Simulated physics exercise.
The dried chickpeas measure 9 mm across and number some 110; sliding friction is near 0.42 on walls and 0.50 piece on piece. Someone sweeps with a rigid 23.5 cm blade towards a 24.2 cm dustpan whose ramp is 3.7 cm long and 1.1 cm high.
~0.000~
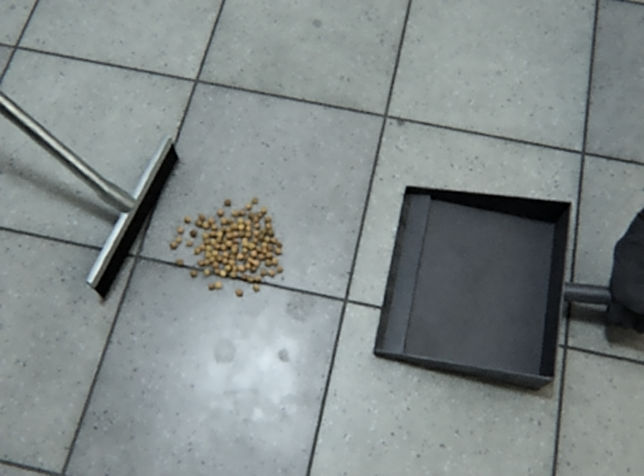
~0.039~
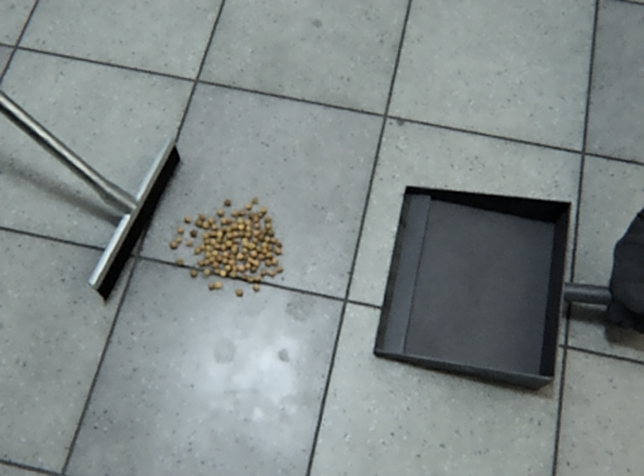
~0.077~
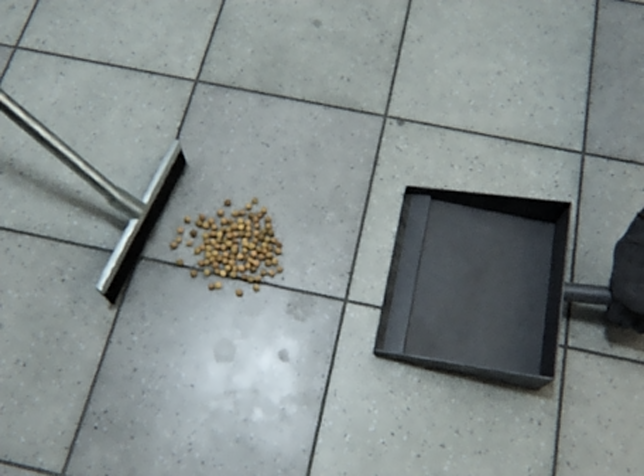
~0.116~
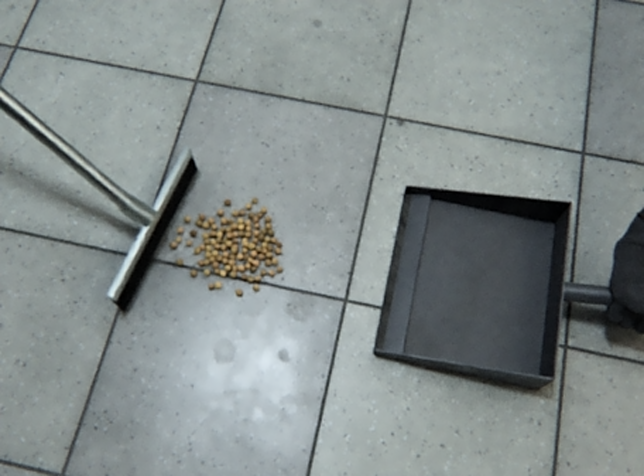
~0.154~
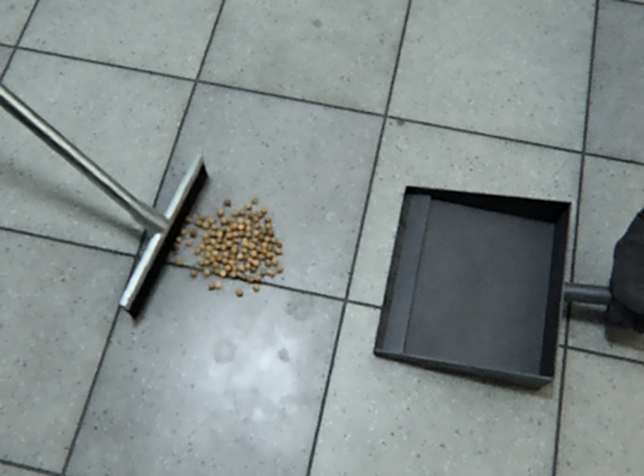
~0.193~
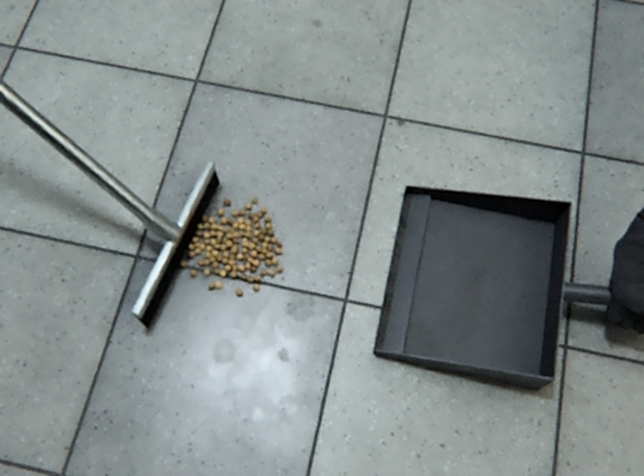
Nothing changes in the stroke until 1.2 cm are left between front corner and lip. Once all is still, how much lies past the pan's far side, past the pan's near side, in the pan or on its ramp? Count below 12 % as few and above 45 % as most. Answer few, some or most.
Past the pan's far side: Few; past the pan's near side: Some; in the pan or on its ramp: Some.
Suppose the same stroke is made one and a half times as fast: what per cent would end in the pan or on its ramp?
In that case some 30 per cent.
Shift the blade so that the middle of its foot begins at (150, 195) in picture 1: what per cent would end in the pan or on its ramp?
About 30 per cent.
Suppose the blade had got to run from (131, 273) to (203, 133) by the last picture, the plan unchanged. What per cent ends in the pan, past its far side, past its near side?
Pan 0, far 5, near 0.
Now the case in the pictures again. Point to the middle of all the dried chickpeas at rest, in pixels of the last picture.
Around (382, 324).
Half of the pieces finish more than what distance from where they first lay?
Roughly 24 cm.
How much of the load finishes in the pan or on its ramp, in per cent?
Roughly 35 per cent.
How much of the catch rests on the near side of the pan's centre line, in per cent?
About 100 per cent.
After 0.45 s, middle of the blade 16 cm from the lip; 0 % over the lip, far side 0 %, near side 5 %.
After 0.62 s, middle of the blade 8 cm from the lip; 0 % over the lip, far side 0 %, near side 15 %.
After 0.91 s, middle of the blade 3 cm from the lip; 35 % over the lip, far side 0 %, near side 25 %.
In the end, at 1.3 s, far side 0 %, near side 25 %, pan 35 %, in front of the lip or behind the blade 40 %.
